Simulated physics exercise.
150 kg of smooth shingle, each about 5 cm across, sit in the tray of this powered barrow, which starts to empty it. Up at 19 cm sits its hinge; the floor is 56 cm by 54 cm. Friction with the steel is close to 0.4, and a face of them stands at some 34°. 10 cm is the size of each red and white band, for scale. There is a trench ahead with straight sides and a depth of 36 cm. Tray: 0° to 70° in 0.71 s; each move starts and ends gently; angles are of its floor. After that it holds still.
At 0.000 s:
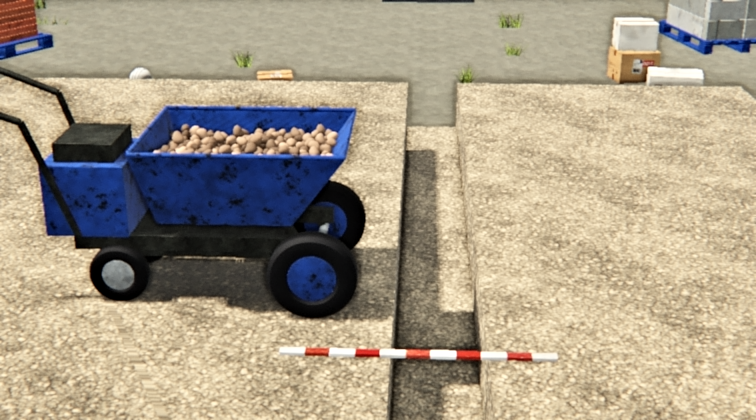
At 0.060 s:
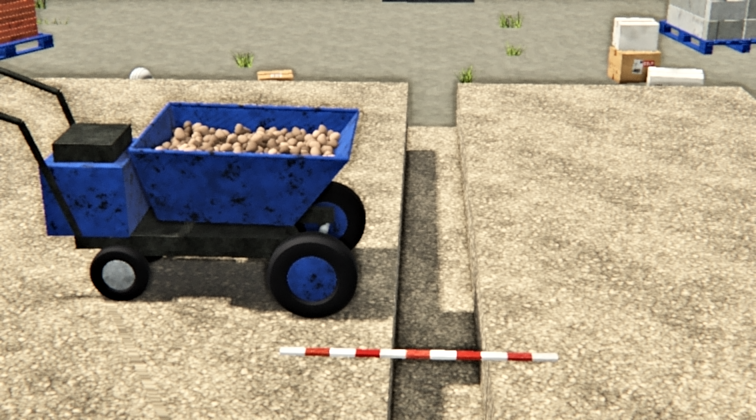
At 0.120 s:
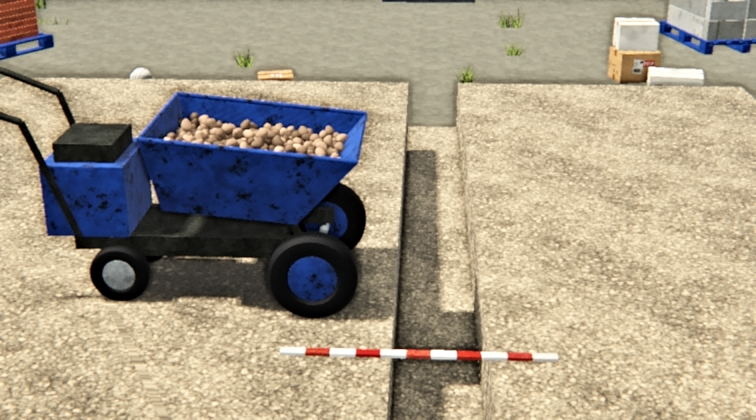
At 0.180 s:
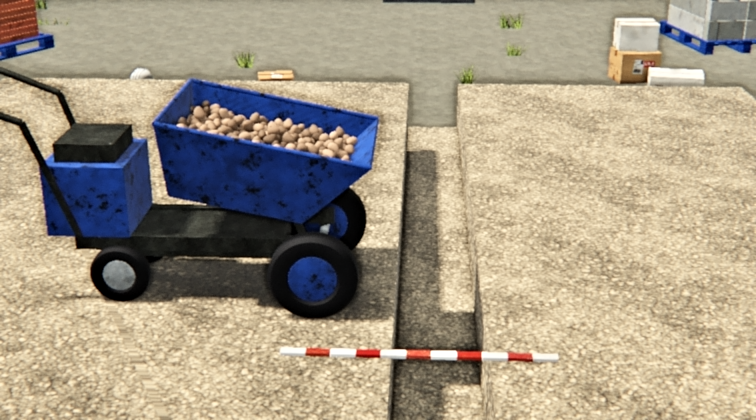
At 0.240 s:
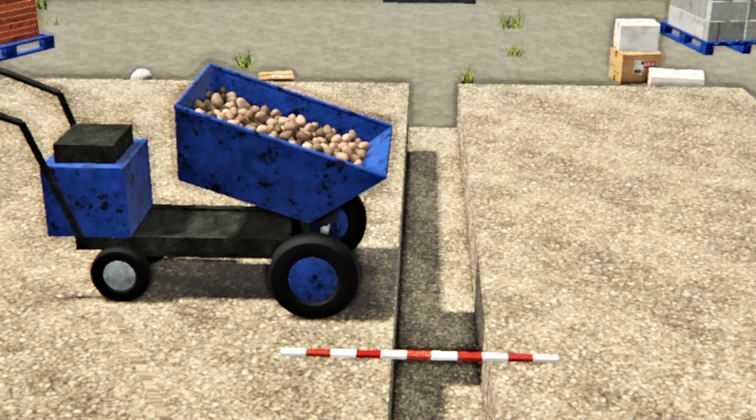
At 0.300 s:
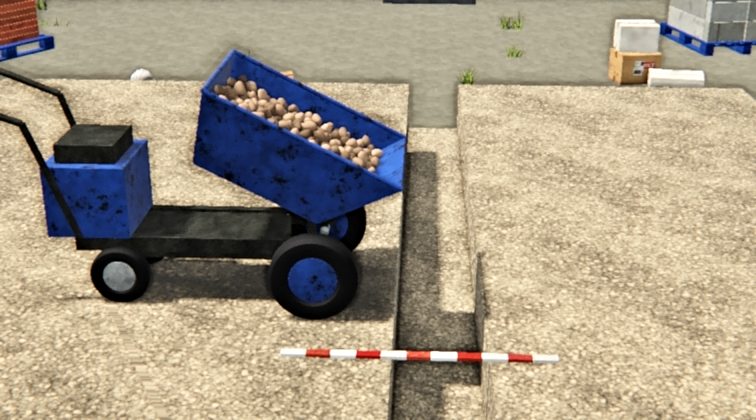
A blue powered barrow's tray of brown stones tilting steadily up and forward, its lip edging over a narrow trench.
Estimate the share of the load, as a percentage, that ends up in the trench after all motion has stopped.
Roughly 34 per cent of the load ends up there.
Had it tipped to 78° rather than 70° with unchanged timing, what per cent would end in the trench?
Then roughly 30 percent.
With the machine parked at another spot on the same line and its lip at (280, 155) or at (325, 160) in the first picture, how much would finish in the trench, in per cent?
Close to 85 percent in the first case, 50 percent in the second.
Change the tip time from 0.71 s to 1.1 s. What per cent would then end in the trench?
Roughly 45 per cent.
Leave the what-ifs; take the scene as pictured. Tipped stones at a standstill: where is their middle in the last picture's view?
I'd put it close to (523, 285).
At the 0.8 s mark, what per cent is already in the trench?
I'd say near 10 per cent at that time.
After 0.5 s the floor is at 59°; 100 % in the tray; the foremost stones are at (427, 218).
After 0.8 s the floor is at 70°; 74 % in the tray, 9 % in the trench, 17 % past the trench; the foremost stones are at (524, 292).
After 1.2 s the floor is at 70°; 20 % in the tray, 17 % in the trench, 64 % past the trench; the foremost stones are at (712, 303).
After 3.1 s the floor is at 70°; 0 % in the tray, 34 % in the trench, 66 % past the trench; the foremost stones are past the picture's edge.
